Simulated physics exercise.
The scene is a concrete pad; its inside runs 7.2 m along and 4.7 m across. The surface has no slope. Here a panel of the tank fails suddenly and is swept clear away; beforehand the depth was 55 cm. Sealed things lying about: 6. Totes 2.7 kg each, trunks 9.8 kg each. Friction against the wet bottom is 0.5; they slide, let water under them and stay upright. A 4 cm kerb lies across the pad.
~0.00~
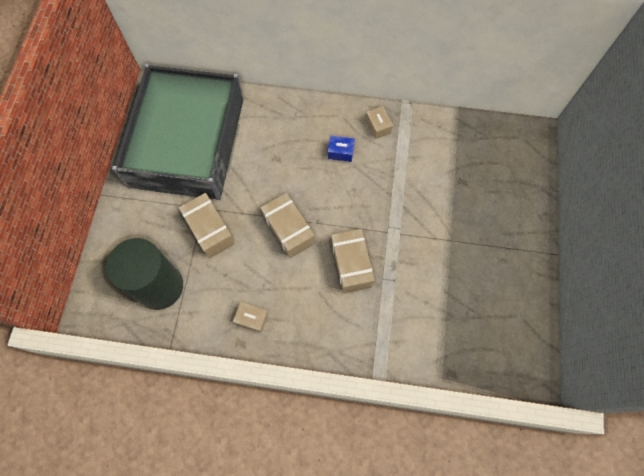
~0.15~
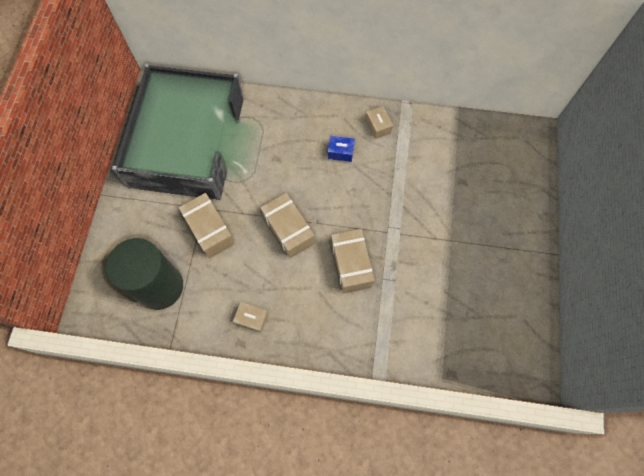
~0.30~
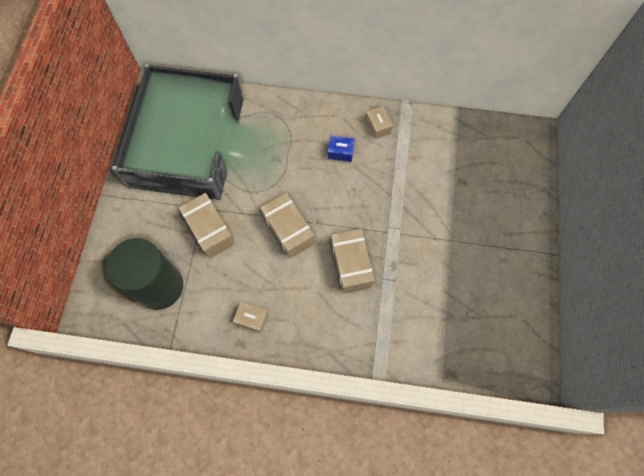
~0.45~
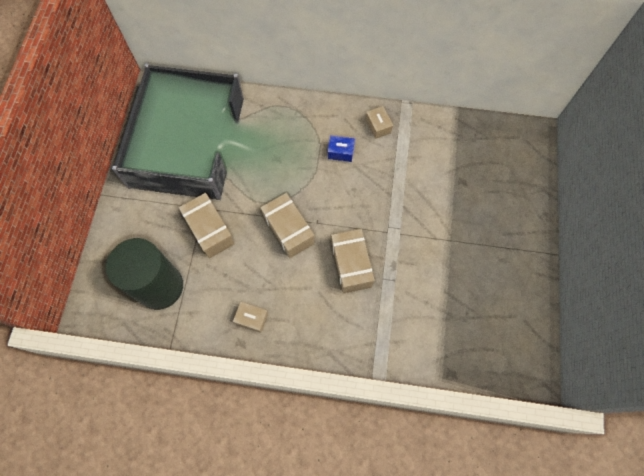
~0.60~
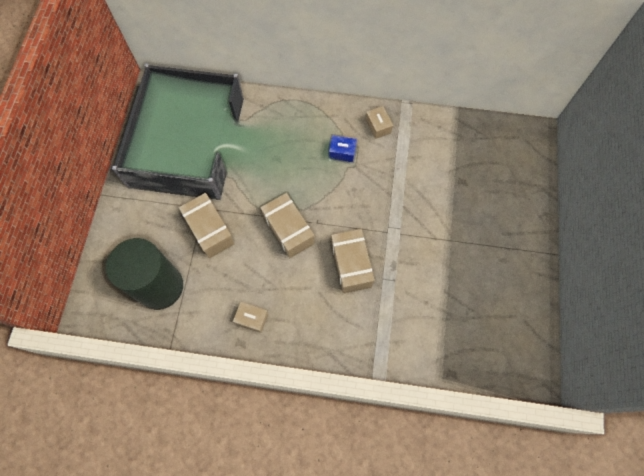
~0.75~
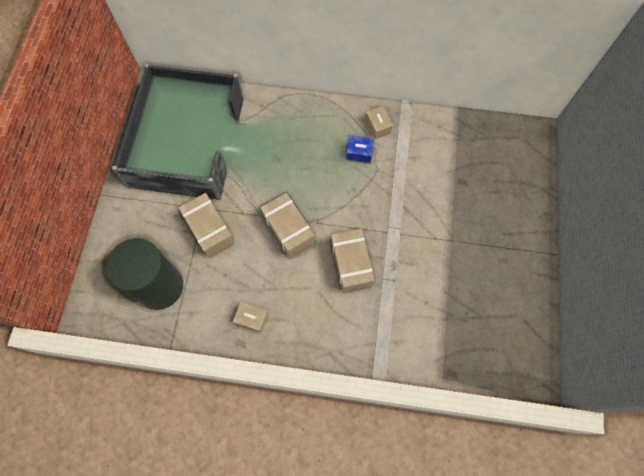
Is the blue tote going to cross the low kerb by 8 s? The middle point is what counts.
As for the blue tote, it makes it across.
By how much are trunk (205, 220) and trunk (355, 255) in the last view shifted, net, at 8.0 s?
0 cm and 150 cm respectively.
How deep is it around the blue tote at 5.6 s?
Around 7 cm.
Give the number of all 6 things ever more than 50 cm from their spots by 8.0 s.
4.
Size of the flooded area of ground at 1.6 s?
Somewhere about 14 m2, give or take.
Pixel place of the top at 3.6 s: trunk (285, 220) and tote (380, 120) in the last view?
About (301, 279) for the first and (558, 154) for the second.
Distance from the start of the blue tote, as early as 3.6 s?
By then it has shifted roughly 300 cm.
After 1.6 s the blue tote is near (387, 147), 0.7 m from its start, afloat; 0 of 6 are over the mark; 2 afloat.
After 3.6 s the blue tote is near (532, 177), 3.0 m from its start, afloat; 2 of 6 are over the mark; 2 afloat.
After 5.6 s the blue tote is near (552, 259), 3.6 m from its start, afloat; 2 of 6 are over the mark; 3 afloat.
After 8.0 s the blue tote is near (516, 334), 3.8 m from its start, afloat; 2 of 6 are over the mark; 4 afloat.
